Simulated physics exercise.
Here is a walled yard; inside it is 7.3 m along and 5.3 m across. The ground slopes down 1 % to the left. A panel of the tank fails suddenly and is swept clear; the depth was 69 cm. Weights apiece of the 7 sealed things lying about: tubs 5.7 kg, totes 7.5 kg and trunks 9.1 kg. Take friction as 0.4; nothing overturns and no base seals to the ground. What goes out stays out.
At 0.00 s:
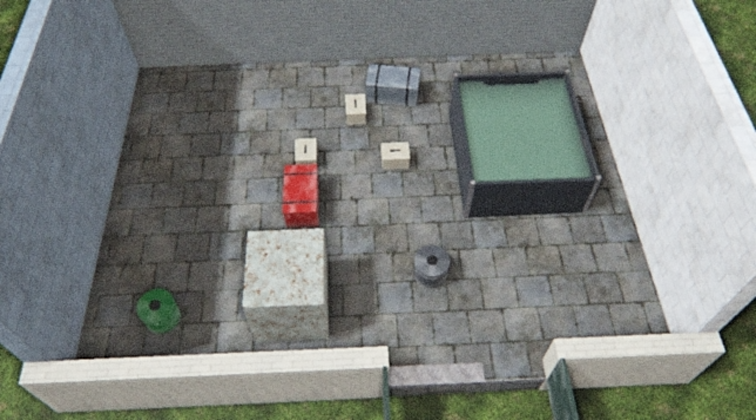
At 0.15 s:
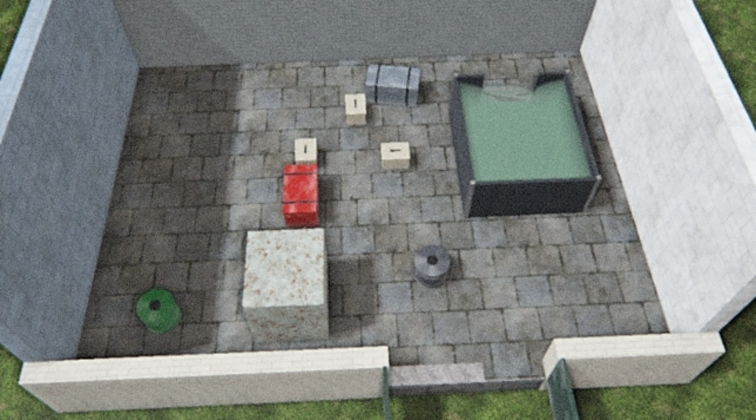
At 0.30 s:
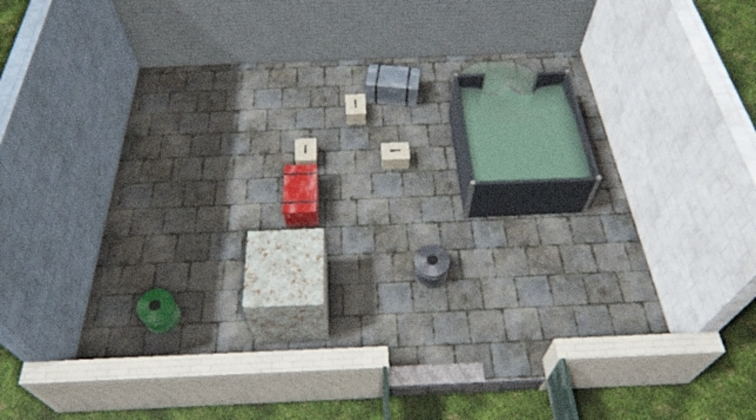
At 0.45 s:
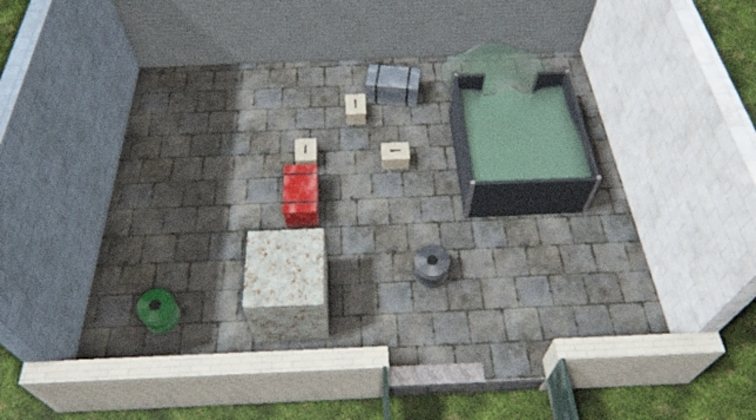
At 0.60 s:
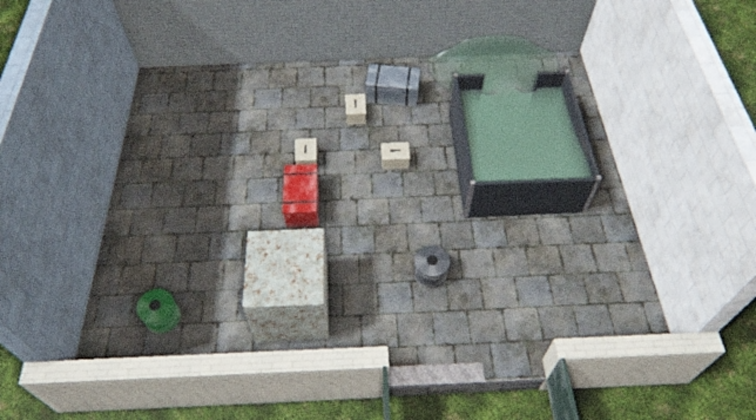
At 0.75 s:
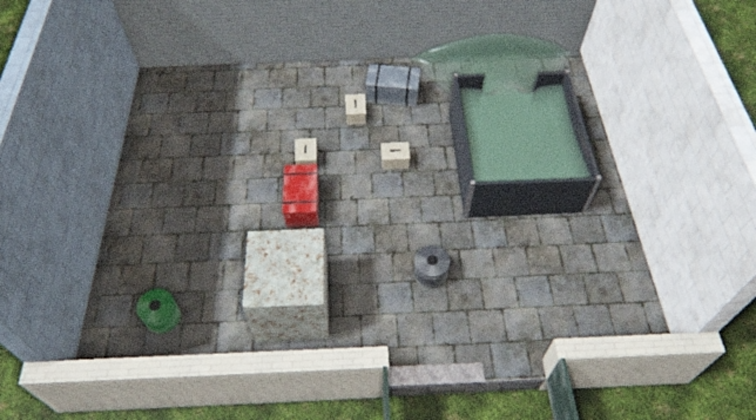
A dark tank opens at its back and greenish water spreads out along the rear wall.
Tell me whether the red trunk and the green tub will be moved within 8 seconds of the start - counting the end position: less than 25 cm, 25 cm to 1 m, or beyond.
Red trunk barely shifts, green tub slides a little.
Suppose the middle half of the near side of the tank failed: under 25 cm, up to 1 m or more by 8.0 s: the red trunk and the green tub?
In that case the red trunk stays put, the green tub stays put.
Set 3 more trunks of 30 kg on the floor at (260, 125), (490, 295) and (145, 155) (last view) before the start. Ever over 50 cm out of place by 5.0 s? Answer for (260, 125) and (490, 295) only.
In turn: Over, under.
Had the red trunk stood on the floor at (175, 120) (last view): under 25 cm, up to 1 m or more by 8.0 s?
It travels far.
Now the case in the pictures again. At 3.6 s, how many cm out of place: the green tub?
About 0 cm.
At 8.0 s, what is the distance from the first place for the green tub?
About 60 cm.
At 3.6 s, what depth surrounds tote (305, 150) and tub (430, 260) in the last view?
About 2 and 0 cm.
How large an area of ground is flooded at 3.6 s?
Some 22 m2.
After 1.6 s the red trunk is near (300, 188), 0.0 m from its start, aground; the green tub is near (155, 305), 0.0 m from its start, aground; 0 of 7 are out; 0 afloat.
After 3.6 s the red trunk is near (300, 188), 0.0 m from its start, aground; the green tub is near (155, 305), 0.0 m from its start, aground; 0 of 7 are out; 0 afloat.
After 5.6 s the red trunk is near (300, 188), 0.0 m from its start, aground; the green tub is near (155, 305), 0.0 m from its start, aground; 0 of 7 are out; 0 afloat.
After 8.0 s the red trunk is near (300, 188), 0.0 m from its start, aground; the green tub is near (194, 328), 0.6 m from its start, afloat; 0 of 7 are out; 2 afloat.
